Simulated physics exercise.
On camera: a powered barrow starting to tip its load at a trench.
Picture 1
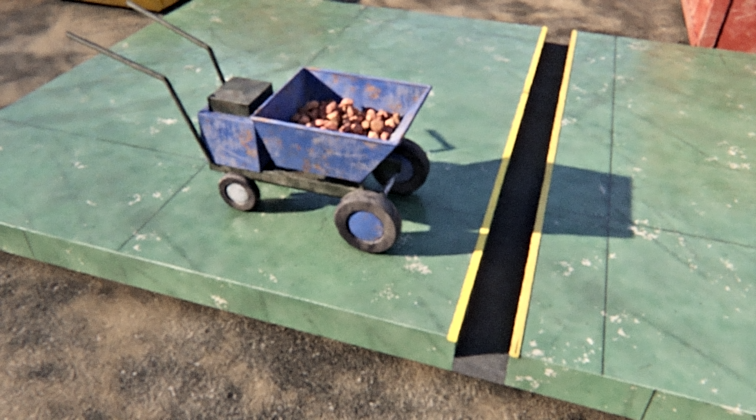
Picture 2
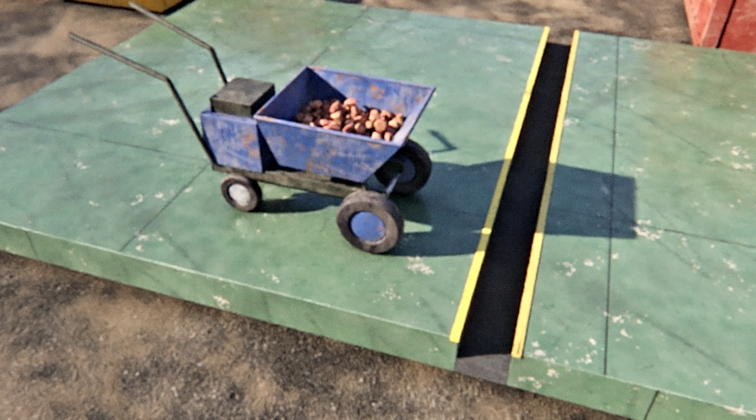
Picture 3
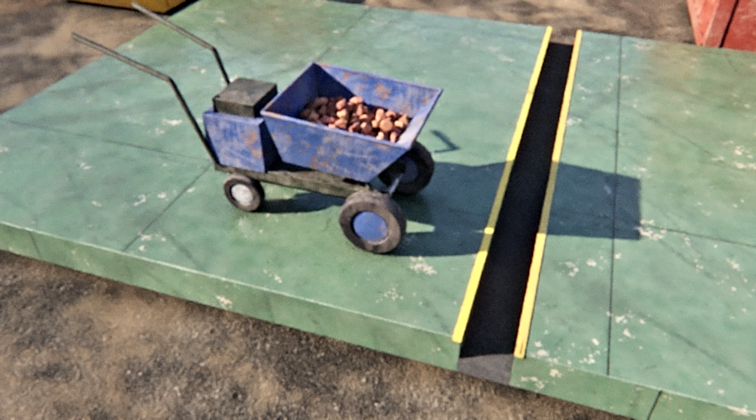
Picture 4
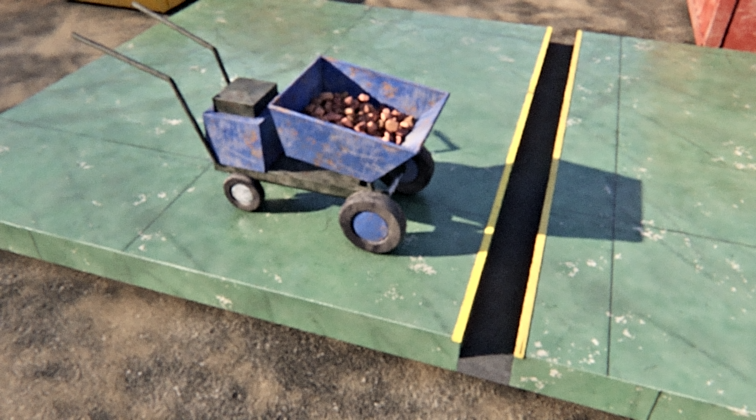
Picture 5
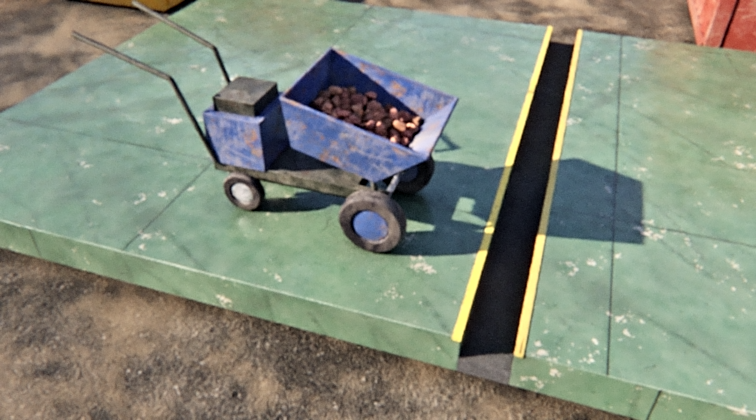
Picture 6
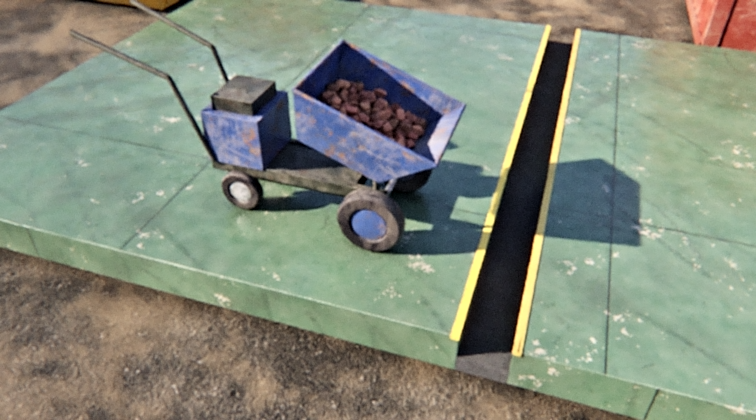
Blue powered barrow standing on a green surface beside a yellow-edged black trench, its skip of brown rubble tilting toward the right.
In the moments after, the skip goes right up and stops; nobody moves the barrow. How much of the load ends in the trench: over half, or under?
It catches over half.
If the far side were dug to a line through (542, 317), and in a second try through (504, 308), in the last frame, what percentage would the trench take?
Near 100 % and 60 %.
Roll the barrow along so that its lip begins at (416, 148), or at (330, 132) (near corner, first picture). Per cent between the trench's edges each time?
Near 80 % and 20 %.
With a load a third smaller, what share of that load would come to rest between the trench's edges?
Close to 90 per cent.
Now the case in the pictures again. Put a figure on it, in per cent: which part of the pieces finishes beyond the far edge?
Roughly 5 in a hundred.
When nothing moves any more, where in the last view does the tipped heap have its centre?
Roughly at (505, 251).
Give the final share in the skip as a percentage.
Roughly 0 in a hundred.
Shortly afterwards, skip tipped steeply; the whole lot in the skip.
Next, skip tipped right over; all but a few in the skip; only a few short of the trench; only a few in or heaped over the trench; only a few falling.
Some moments later, skip tipped right over; near a third in the skip; only a few short of the trench; near two thirds in or heaped over the trench; only a few beyond it.
In the end, skip tipped right over; only a few in the skip; a little short of the trench; the bulk in or heaped over the trench; only a few beyond it.
